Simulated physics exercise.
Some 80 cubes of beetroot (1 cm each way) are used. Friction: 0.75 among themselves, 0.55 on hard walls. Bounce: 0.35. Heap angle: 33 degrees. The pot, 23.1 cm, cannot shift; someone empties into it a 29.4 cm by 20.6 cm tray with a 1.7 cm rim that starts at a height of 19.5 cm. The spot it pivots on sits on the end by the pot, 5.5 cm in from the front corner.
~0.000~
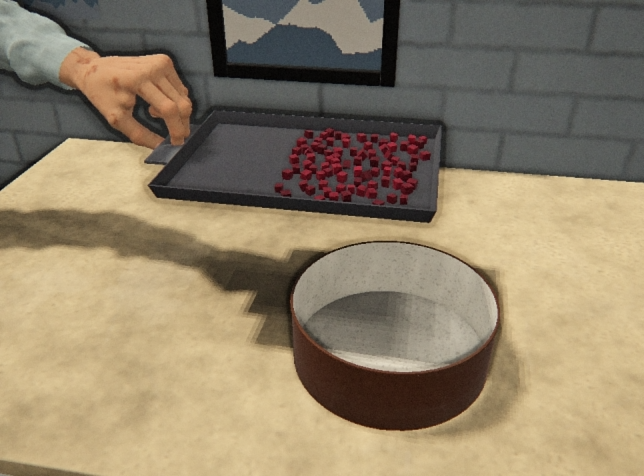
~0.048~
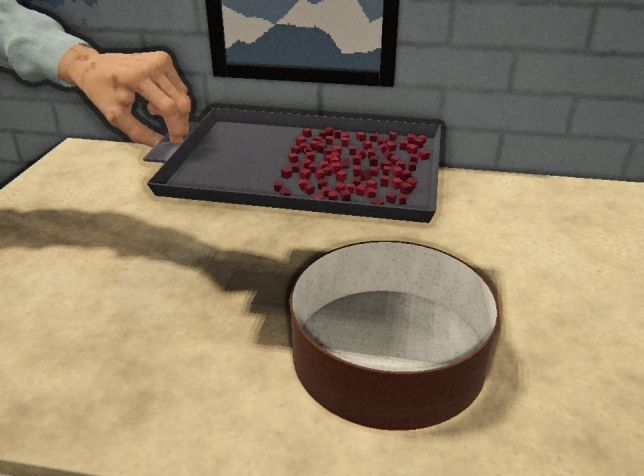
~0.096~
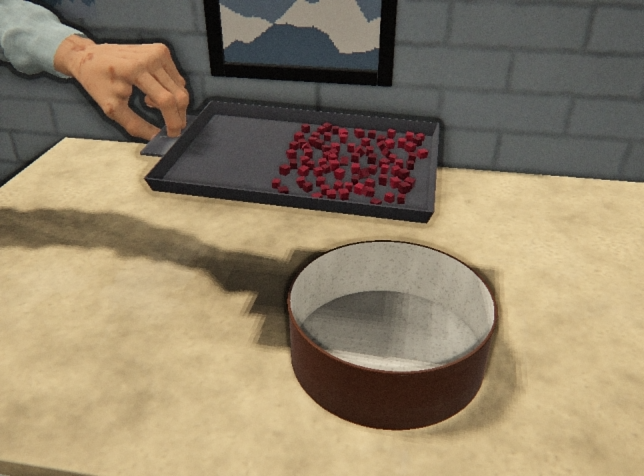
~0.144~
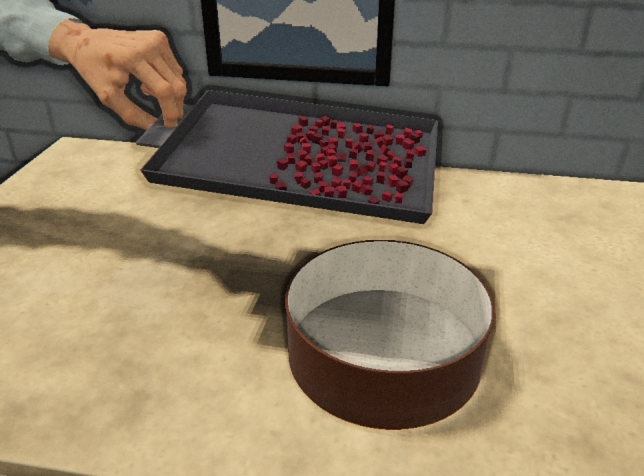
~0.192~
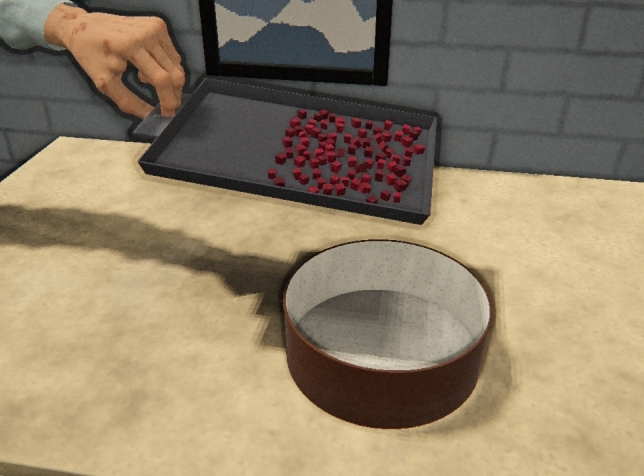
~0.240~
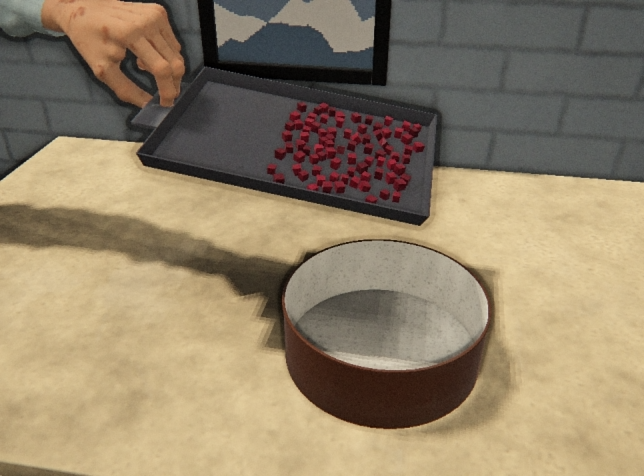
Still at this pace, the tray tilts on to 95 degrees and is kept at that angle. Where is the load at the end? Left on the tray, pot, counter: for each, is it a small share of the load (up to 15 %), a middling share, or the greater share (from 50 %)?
Left on the tray: A small share, pot: The greater share, counter: A small share.
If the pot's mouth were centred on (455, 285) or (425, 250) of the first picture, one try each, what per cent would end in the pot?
Roughly 100 and 45 percent.
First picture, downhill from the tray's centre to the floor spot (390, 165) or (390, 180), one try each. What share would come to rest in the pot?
Roughly 30 per cent on the first try and 55 per cent on the second.
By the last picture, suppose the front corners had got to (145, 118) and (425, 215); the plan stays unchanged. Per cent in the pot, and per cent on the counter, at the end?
Final per cent - pot 85, counter 15.
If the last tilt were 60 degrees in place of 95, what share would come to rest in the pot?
That would be around 20 percent.
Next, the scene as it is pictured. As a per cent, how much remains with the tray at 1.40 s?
I'd put it at roughly 75 per cent.
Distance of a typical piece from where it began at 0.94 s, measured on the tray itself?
Displacement on the tray: About 7 cm.
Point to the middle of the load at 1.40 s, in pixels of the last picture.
Around (428, 188).
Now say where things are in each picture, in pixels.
Tray tilt 0 degrees, front corners at (154, 183) and (431, 208); middle of the pieces at (347, 165); pot at (394, 298), in the first frame.
Tray tilt 1 degrees, front corners at (153, 181) and (430, 208); middle of the pieces at (346, 164), in the second frame.
Tray tilt 2 degrees, front corners at (151, 176) and (429, 209); middle of the pieces at (344, 161), in the third frame.
Tray tilt 5 degrees, front corners at (147, 168) and (427, 210), lowest corner right front; middle of the pieces at (342, 157), in the fourth frame.
Tray tilt 8 degrees, front corners at (144, 160) and (425, 211), lowest corner right front; middle of the pieces at (341, 153), in the fifth frame.
Tray tilt 10 degrees, front corners at (143, 151) and (424, 212), lowest corner right front; middle of the pieces at (352, 146); pot at (385, 296). The tray's pace is about 55 degrees a second, in the sixth frame.
Then, at 0.94 s, tilt 50 degrees; the tray holds 100 %, the pot 0 %.
Then, at 1.40 s, tilt 76 degrees; the tray holds 75 %, the pot 25 %.
After 1.94 s, tilt 95 degrees; the tray holds 5 %, the pot 80 %.
At rest (3.1 s), tray 0 %, pot 95 %, counter 5 %.
